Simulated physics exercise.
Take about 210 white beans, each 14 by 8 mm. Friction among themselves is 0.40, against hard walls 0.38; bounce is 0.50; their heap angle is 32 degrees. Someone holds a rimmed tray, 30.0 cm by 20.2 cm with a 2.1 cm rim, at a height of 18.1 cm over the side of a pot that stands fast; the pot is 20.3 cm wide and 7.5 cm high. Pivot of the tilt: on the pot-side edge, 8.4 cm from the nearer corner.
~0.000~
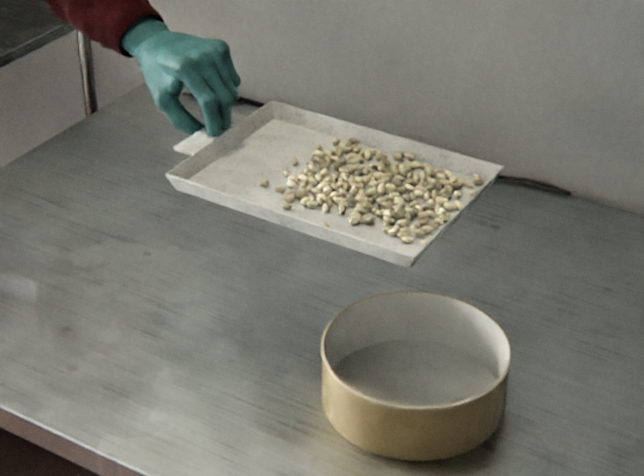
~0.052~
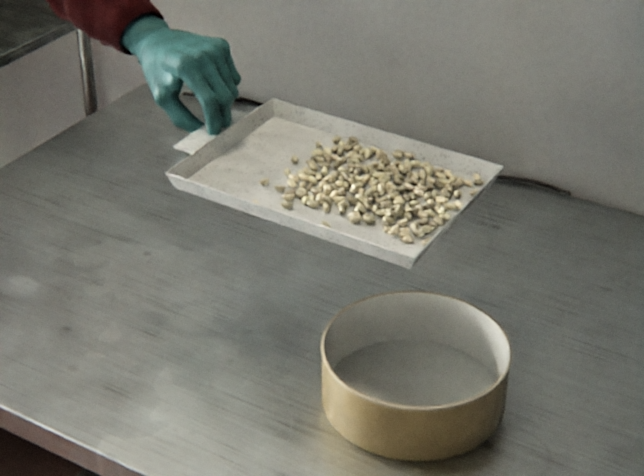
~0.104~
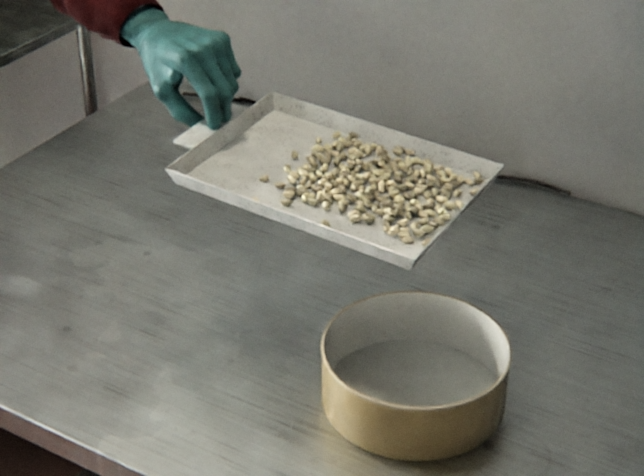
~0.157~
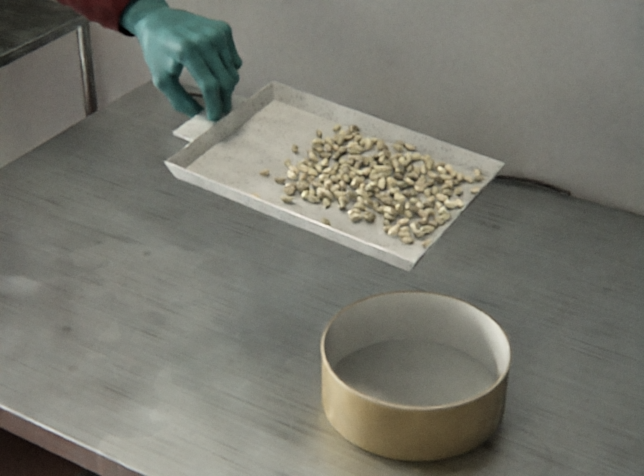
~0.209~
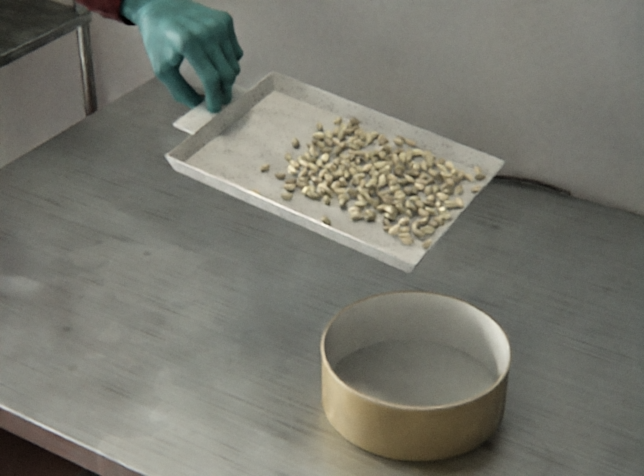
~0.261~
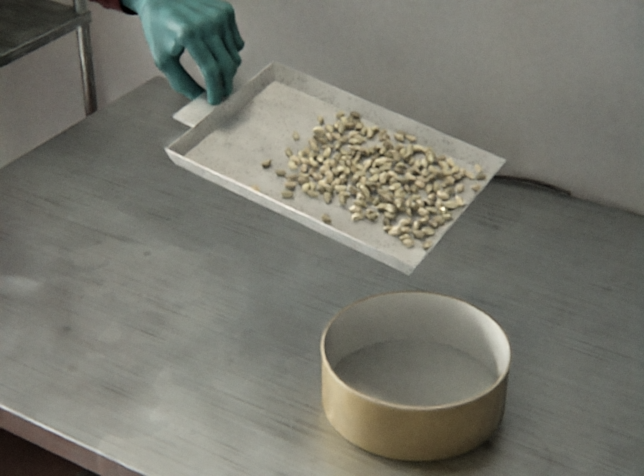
Gloved hand gradually tilting a rimmed tray of white beans, its left side rising, above a round pot on a metal table.
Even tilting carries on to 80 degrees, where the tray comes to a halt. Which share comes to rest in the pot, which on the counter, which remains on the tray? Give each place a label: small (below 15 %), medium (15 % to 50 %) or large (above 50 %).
Shares by place: Pot large, counter small, tray small.
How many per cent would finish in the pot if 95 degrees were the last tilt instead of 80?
In that case it comes to about 100 in a hundred.
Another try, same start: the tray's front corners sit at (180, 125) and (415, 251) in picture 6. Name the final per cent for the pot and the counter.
The pot gets 30 and the counter 65.
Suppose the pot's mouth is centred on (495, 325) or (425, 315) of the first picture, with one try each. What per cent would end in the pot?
Roughly 45 per cent, then 95 per cent.
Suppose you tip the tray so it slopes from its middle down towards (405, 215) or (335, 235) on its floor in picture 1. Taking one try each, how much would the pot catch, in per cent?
That would be close to 65 per cent and then close to 100 per cent.
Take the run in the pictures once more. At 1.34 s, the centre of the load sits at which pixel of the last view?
I reckon close to (416, 233).
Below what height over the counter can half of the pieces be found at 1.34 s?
Roughly 20 cm above the counter.
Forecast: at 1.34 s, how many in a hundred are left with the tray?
About 90%.
After 0.91 s, tilt 43 degrees; the tray holds 100 %, the pot 0 %.
Then, at 1.34 s, tilt 65 degrees; the tray holds 90 %, the pot 5 %.
After 1.85 s, tilt 80 degrees; the tray holds 5 %, the pot 90 %.
By 2.8 s all is still; pot 100 %, counter 0 %, tray 0 %.
